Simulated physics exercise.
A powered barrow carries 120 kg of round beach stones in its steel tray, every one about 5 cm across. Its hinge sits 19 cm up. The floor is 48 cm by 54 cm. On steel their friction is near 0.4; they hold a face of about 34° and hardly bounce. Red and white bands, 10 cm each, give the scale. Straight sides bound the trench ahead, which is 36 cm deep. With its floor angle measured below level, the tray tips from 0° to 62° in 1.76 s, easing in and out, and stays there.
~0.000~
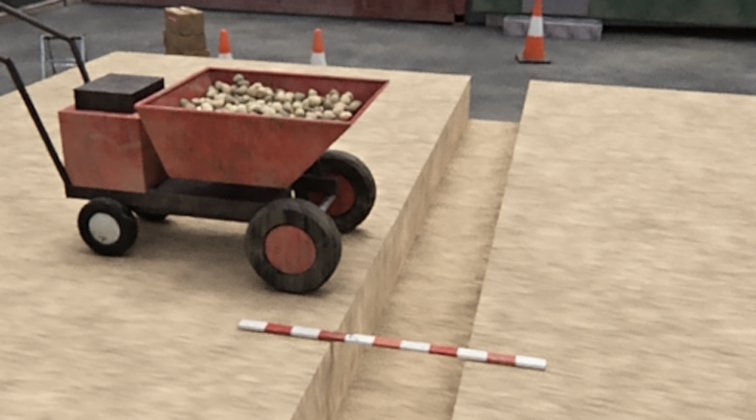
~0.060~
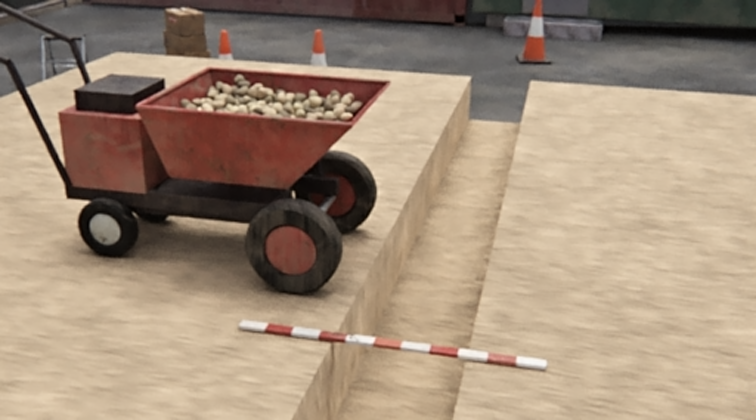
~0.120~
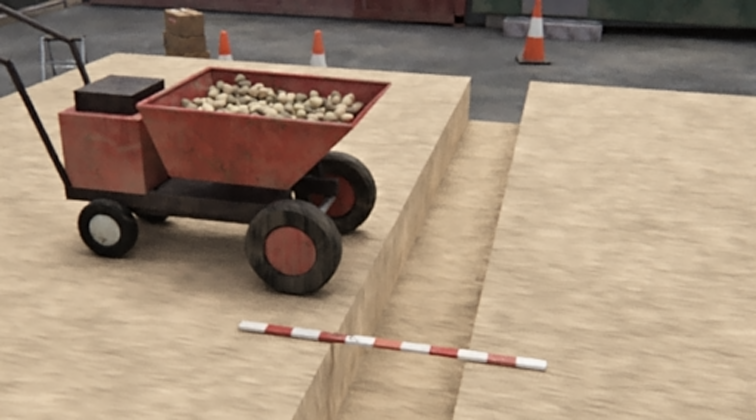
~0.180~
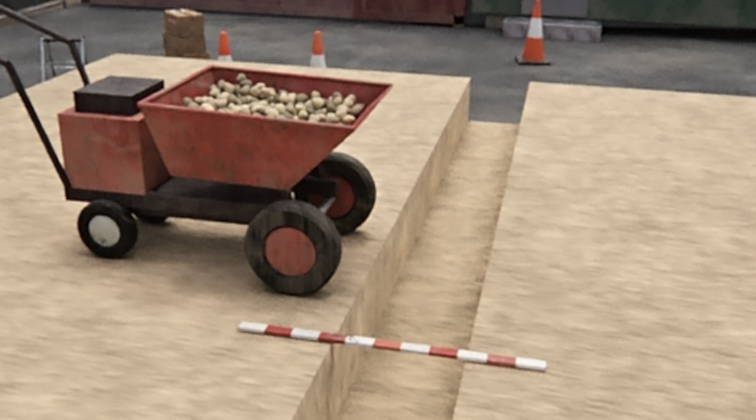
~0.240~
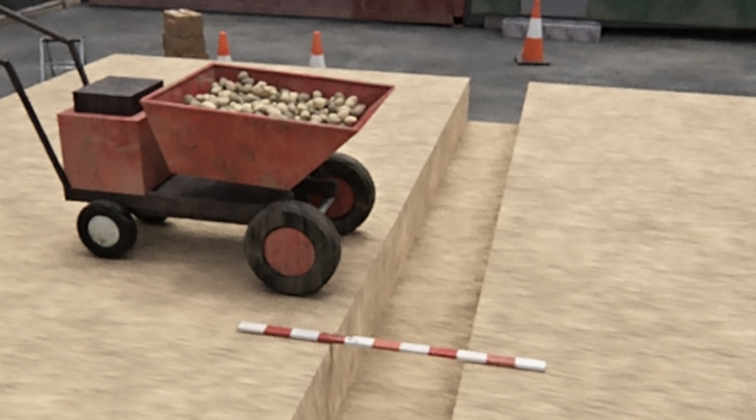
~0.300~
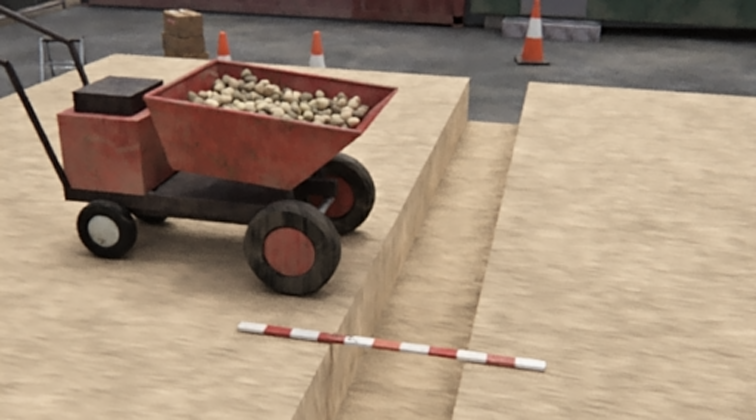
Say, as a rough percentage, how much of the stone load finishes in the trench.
Roughly 52 out of 100.
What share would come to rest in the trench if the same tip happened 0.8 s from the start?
It would be near 40 percent.
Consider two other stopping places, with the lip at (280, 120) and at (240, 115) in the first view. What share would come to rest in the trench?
Near 100 and near 100 percent.
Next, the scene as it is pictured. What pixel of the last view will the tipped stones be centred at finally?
Roughly (475, 327), I'd say.
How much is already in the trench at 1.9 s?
Approx. 15 % of the load.
After 1.3 s the floor is at 52°; 100 % in the tray; the foremost stones are at (433, 209).
After 1.9 s the floor is at 62°; 50 % in the tray, 17 % in the trench, 33 % past the trench; the foremost stones are at (582, 273).
After 2.2 s the floor is at 62°; 23 % in the tray, 28 % in the trench, 49 % past the trench; the foremost stones are at (676, 289).
After 4.2 s the floor is at 62°; 0 % in the tray, 52 % in the trench, 48 % past the trench; the foremost stones are at (726, 304).
